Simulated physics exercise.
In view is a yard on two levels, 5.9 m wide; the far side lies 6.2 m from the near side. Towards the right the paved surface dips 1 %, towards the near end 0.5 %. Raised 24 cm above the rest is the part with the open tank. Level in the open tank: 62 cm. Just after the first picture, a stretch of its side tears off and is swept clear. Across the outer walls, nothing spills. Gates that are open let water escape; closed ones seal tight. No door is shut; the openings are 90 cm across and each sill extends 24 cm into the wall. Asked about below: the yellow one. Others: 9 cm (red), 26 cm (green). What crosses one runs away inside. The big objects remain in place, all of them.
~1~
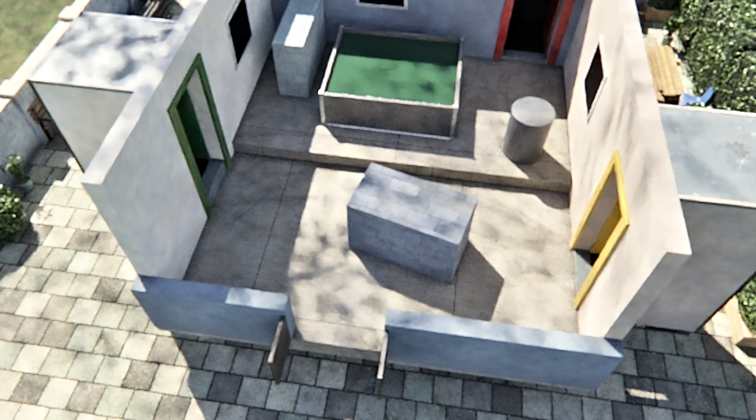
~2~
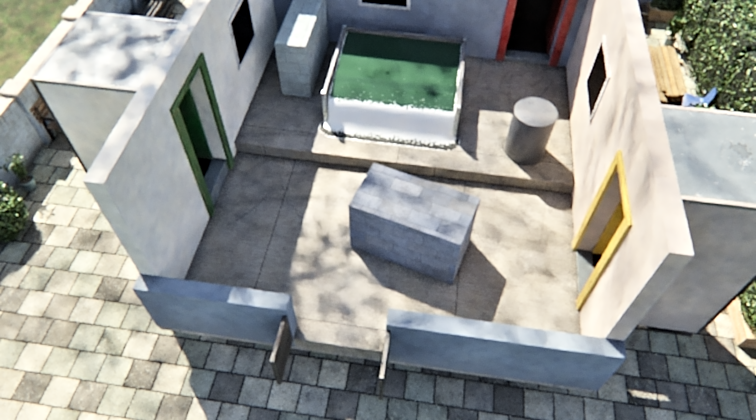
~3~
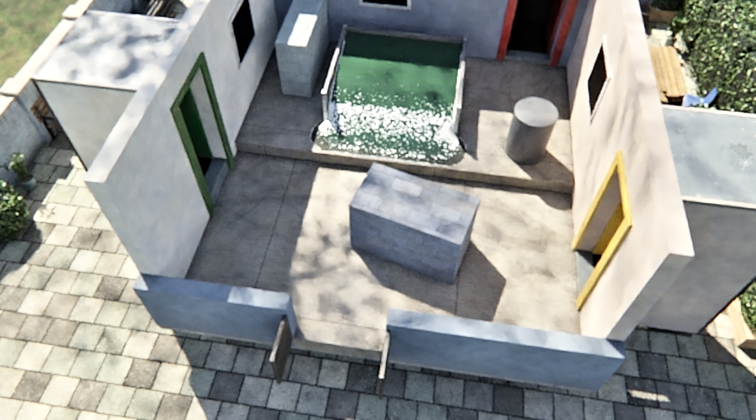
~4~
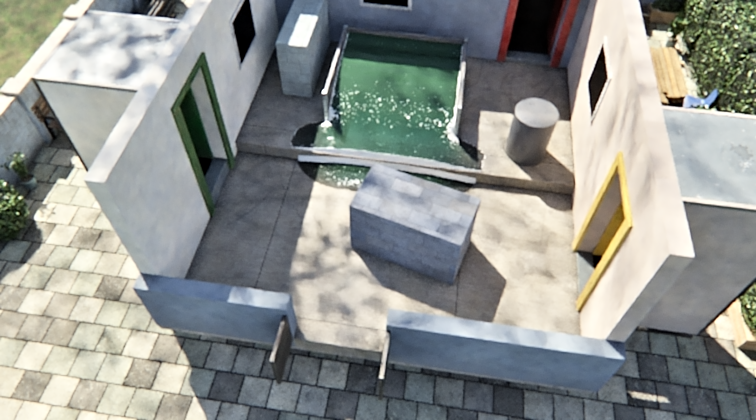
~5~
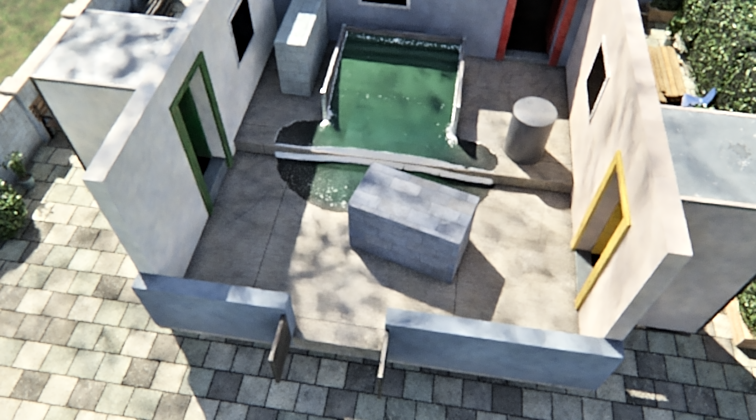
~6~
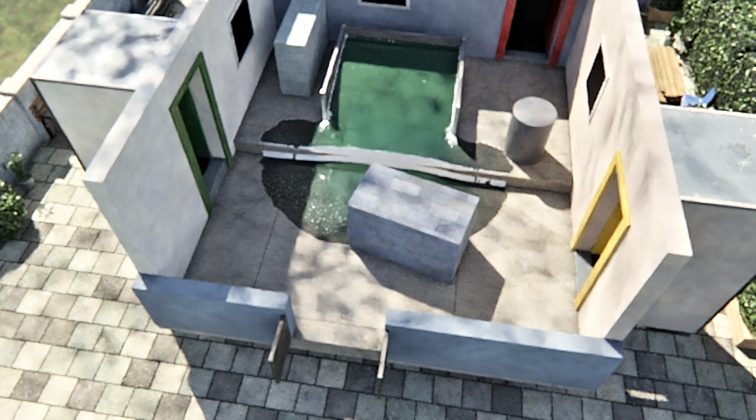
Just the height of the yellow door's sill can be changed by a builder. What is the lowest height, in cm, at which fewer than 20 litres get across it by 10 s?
21 cm.
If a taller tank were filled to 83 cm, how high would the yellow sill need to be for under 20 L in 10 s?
Roughly 28 centimetres.
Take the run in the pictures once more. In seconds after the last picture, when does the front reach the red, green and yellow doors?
Red not within the 10 s, green 0.7 s, yellow 0.9 s.
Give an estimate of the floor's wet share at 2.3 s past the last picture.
Close to 55 per cent is wet.
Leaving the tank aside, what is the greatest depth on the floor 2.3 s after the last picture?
About 32 cm at most.
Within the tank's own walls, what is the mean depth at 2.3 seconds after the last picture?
About 12 centimetres.
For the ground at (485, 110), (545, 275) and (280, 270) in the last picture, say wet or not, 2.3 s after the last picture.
Those three come out bone-dry, soaked and soaked, in that order.
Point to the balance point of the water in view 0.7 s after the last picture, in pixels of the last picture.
The centre of all the water is around (389, 141).
Then, 0.7 s after the last picture water covers 40 % of the floor, deepest (45 cm) near (390, 204); it has not reached the yellow door.
Then, 2.3 s after the last picture water covers 55 % of the floor, deepest (32 cm) near (174, 304); 17 cm at the yellow door, 112 litres in over its 6 cm sill.
Then, 9.3 s after the last picture water covers 65 % of the floor, deepest (14 cm) near (573, 363); 12 cm at the yellow door, 334 litres in over its 6 cm sill.
At the yellow door as built, the water peaked near 17 cm, 2.1 s after the last picture.
With a sill of 16.5 cm, 50 litres would have come in within the 10 s; with 22.5 cm, 13 litres. So under 20 litres takes about 21 cm.
